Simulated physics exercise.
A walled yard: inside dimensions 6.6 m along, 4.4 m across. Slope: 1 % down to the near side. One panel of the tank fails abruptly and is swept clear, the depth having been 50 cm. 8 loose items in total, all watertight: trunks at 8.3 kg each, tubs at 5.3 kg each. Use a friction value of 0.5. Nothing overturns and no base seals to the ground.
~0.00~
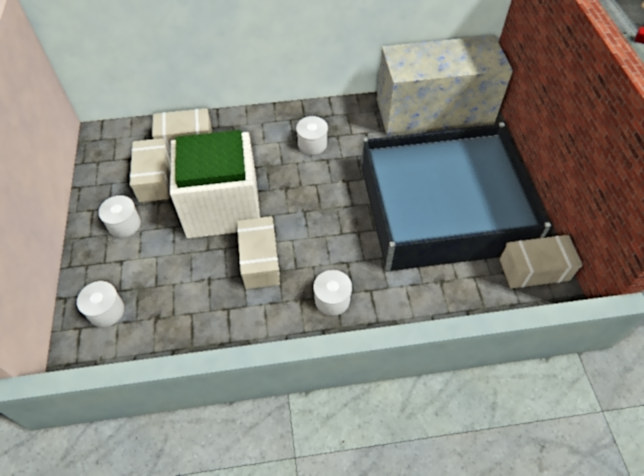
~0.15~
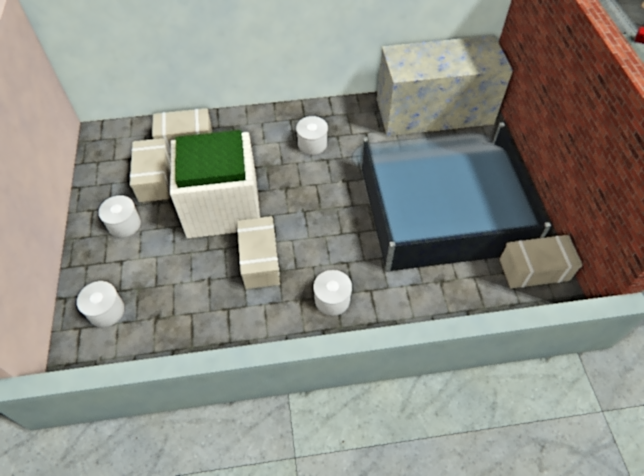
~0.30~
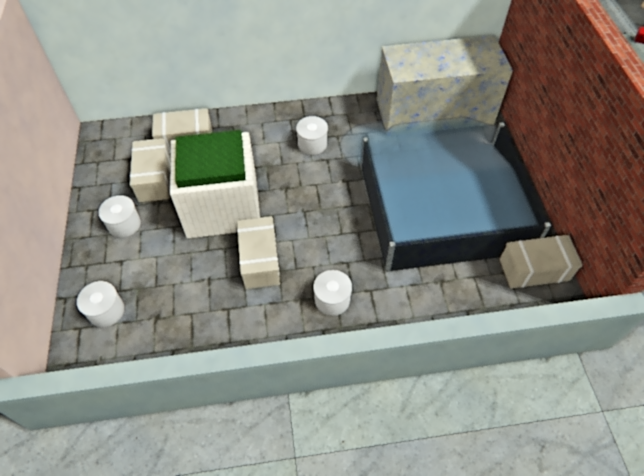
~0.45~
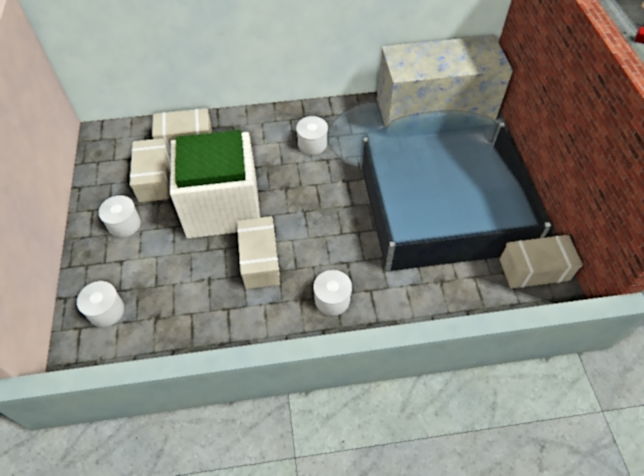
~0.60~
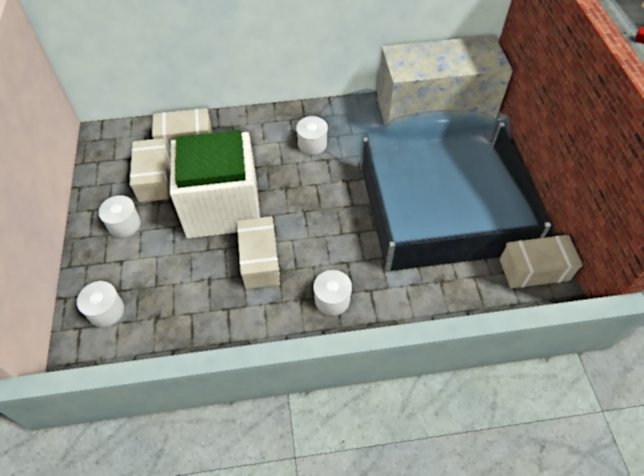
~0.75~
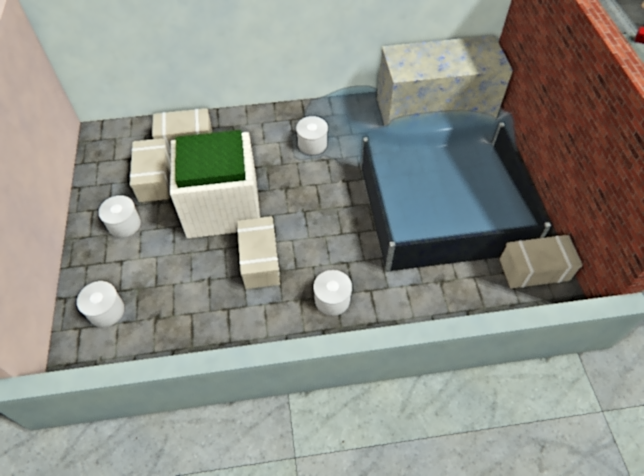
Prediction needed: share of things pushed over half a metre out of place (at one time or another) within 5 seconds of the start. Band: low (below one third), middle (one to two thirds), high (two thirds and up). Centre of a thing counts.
Middle.
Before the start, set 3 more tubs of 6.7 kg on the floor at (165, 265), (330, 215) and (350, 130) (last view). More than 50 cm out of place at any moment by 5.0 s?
Check, in order - not exceeded, not exceeded, exceeded.
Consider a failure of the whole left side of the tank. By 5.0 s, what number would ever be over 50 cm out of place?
The count would be 7.
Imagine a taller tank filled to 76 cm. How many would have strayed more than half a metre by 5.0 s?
Result: 7.
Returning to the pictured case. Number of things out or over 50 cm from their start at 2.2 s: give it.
By my tally, 1.
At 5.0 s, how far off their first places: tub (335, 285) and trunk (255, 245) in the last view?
The first is off by 30 cm, the second by 0 cm.
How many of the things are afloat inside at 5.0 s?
Just then, the number is 3.
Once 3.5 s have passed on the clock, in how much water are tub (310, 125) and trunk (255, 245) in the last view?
First roughly 6 cm, second roughly 0 cm.
After 1.1 s 0 of 8 are over 50 cm from their spots; 0 afloat.
After 2.2 s 1 of 8 are over 50 cm from their spots; 0 afloat.
After 3.5 s 4 of 8 are over 50 cm from their spots; 3 afloat.
After 5.0 s 5 of 8 are over 50 cm from their spots, and 5 have been at some point; 3 afloat.
